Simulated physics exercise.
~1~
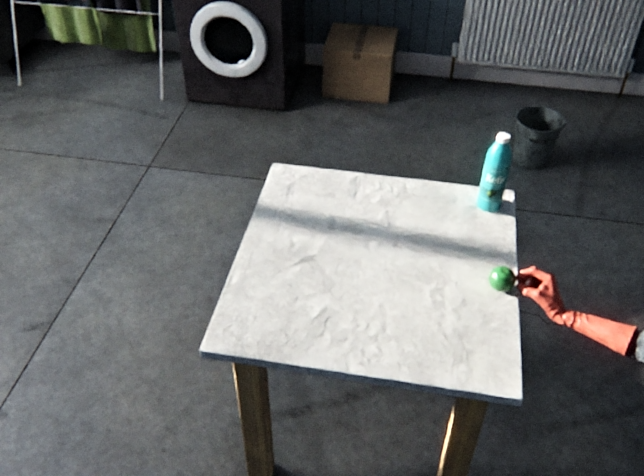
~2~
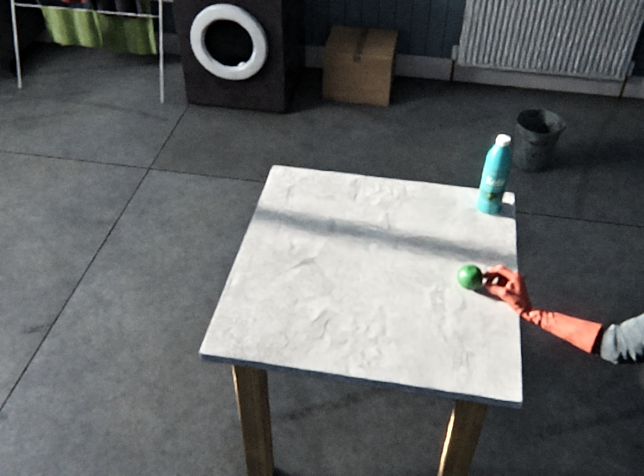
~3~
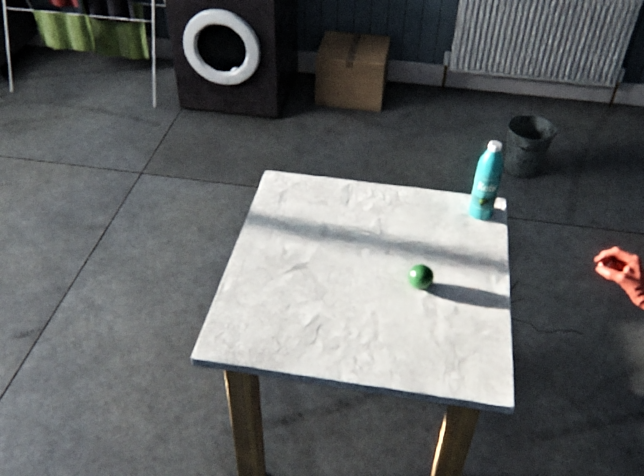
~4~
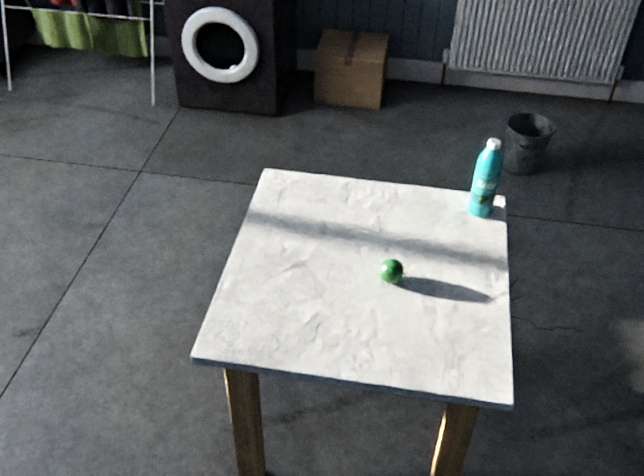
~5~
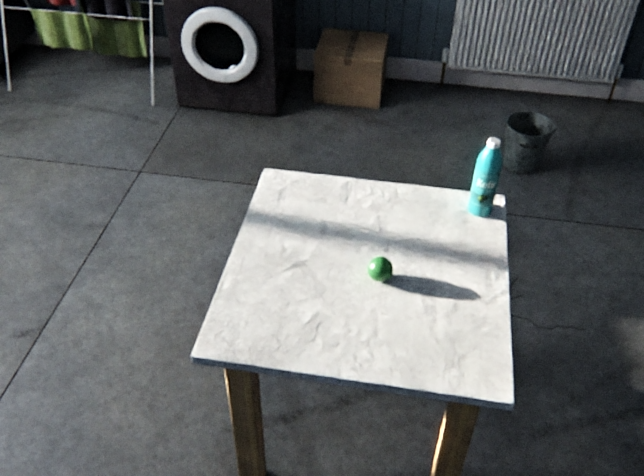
A gloved hand sends a green apple left across the table, where it slows near the middle.
